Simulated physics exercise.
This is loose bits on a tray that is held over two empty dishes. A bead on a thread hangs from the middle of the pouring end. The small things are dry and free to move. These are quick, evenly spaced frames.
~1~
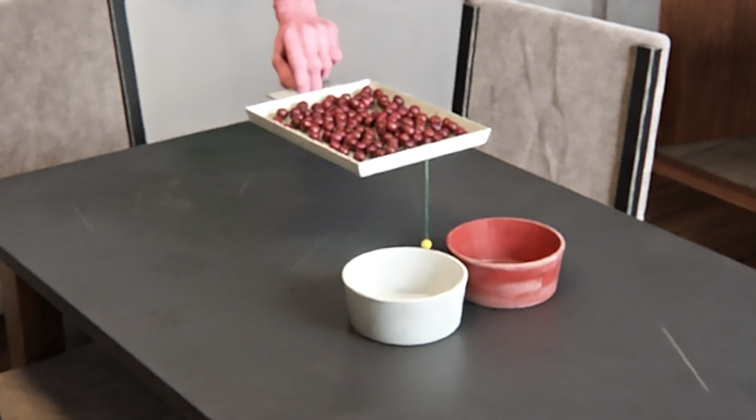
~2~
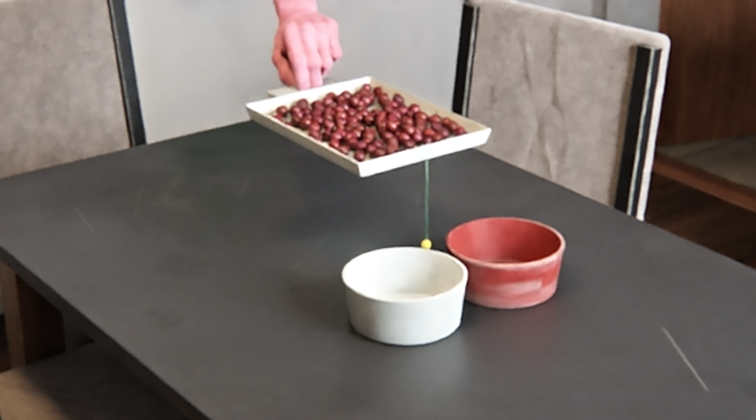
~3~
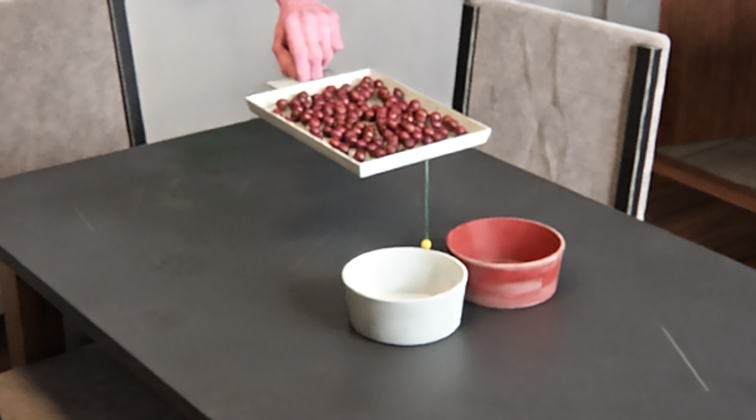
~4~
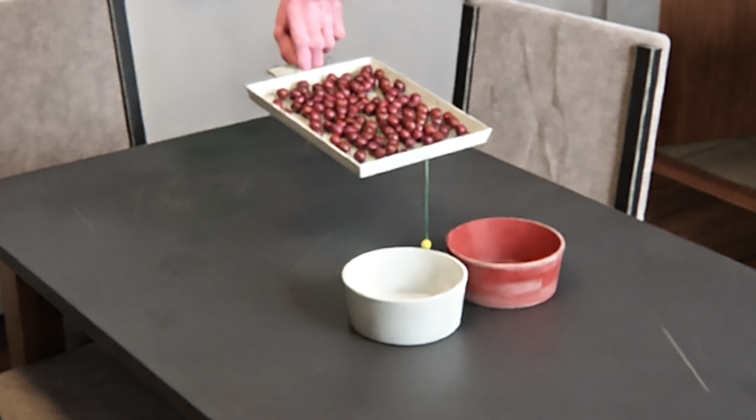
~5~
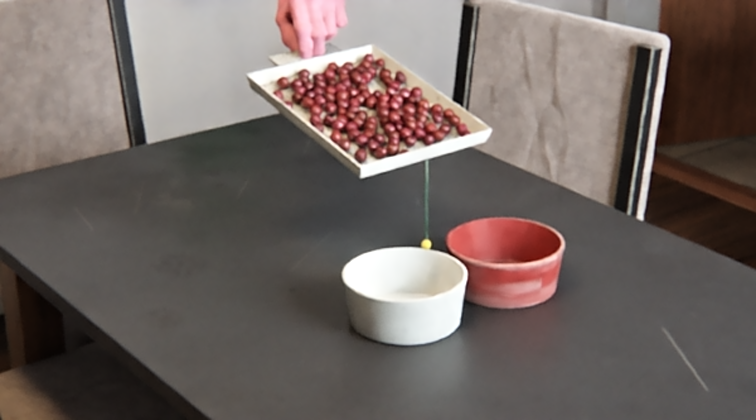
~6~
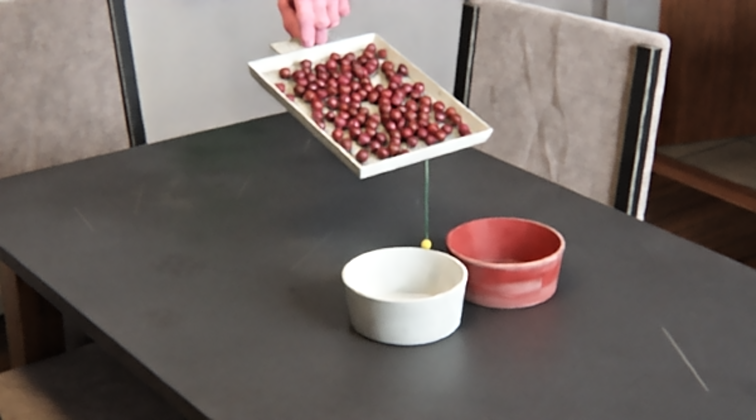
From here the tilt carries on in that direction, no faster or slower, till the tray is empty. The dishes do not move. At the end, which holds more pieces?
The left-hand one ends fuller.
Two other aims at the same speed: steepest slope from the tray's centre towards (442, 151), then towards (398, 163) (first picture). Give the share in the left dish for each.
The first gives 10 %, the second 50 %.
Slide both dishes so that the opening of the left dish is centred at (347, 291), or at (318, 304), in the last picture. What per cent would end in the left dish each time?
Near 20 % and 0 %.
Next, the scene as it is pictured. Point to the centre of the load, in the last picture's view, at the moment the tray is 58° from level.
Roughly at (405, 100).
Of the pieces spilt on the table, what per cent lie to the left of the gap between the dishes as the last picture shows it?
About 10 per cent.
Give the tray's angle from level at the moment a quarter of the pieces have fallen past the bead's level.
At about 95°.
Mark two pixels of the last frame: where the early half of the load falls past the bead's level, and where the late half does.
The first part at (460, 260); the rest at (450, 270).
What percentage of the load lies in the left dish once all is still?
Near 40 %.
Soon after the last picture, tray tipped steeply; all on the tray.
A little later, tray tipped right over; about half on the tray; a small part in the left dish; a stray few in the right dish; a small part outside both; about a third in the air.
Later still, tray tipped past a quarter turn; about a third in the left dish; a small part in the right dish; about half outside both.
At rest, tray tipped past a quarter turn; about a third in the left dish; a small part in the right dish; about half outside both.
